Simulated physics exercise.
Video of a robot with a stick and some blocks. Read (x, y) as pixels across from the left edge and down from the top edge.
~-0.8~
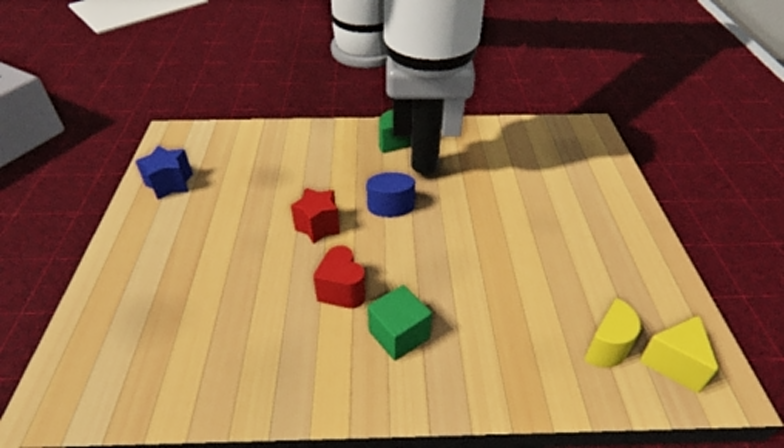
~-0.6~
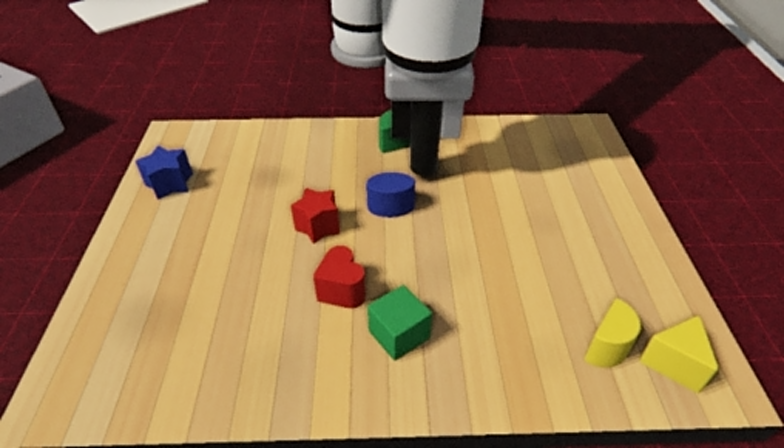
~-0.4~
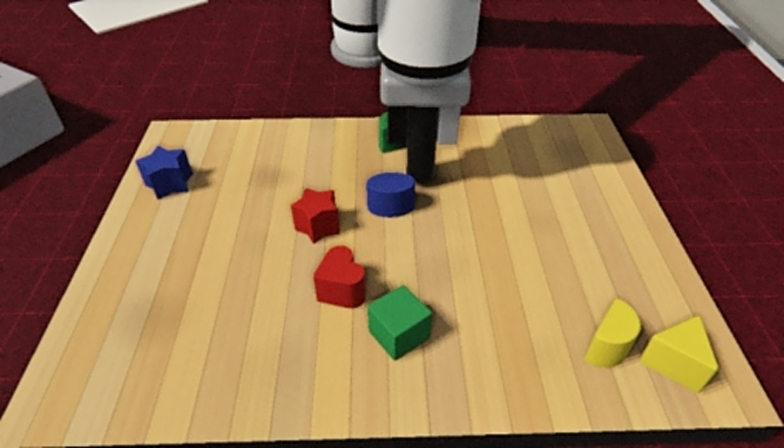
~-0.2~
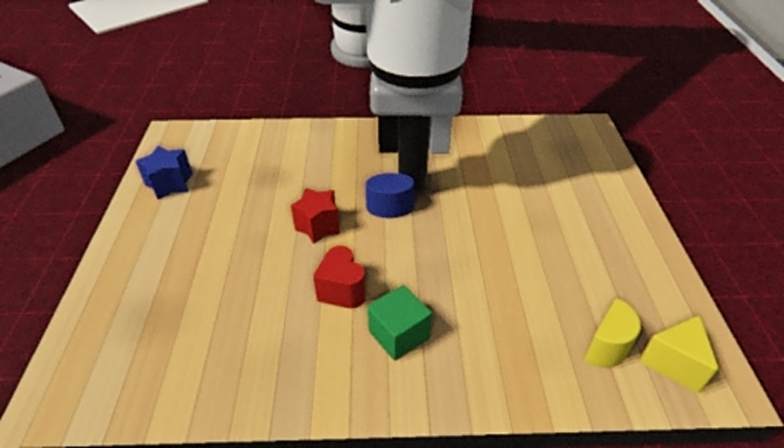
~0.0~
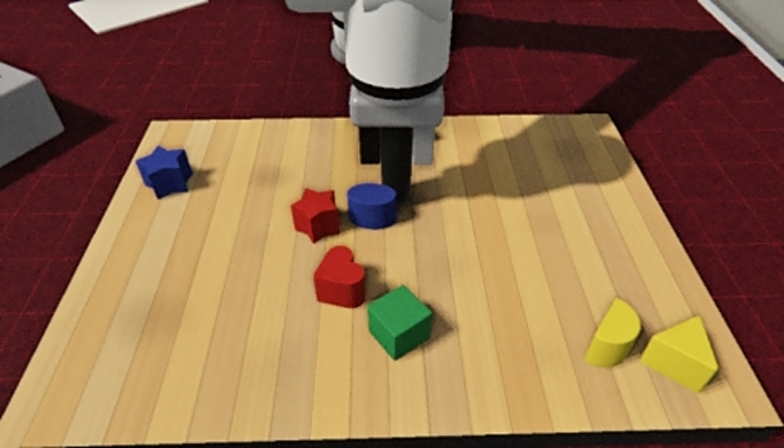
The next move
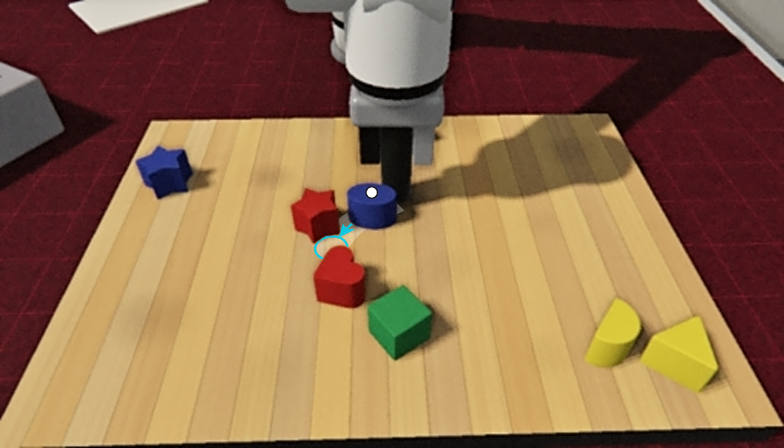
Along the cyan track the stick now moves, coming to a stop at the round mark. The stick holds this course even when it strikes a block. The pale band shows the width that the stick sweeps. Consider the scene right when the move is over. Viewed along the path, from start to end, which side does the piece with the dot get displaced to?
With start-to-end as forward, it shifts left.
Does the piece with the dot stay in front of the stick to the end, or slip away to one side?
That block remains ahead.
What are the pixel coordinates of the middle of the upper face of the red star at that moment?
Its top face will be centred at roughly (292, 209).
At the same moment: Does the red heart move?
Yes, I think so.
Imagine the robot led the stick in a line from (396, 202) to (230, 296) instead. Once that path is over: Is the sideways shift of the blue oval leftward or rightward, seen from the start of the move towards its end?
The left.
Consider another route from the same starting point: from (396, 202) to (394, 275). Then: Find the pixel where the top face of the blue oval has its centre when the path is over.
The blue oval ends near (359, 206).
The drawn path runs from (396, 202) via (371, 213) and (348, 228), ending at (331, 248); the dot is on the blue oval.
The first path, step by step. Halfway along, stick (358, 211); red star (304, 204), turned 30° clockwise; blue oval (343, 215).
At the end, stick (330, 239); red star (292, 209), turned 70° clockwise; red heart (340, 280); blue oval (324, 247), turned 20° anticlockwise.
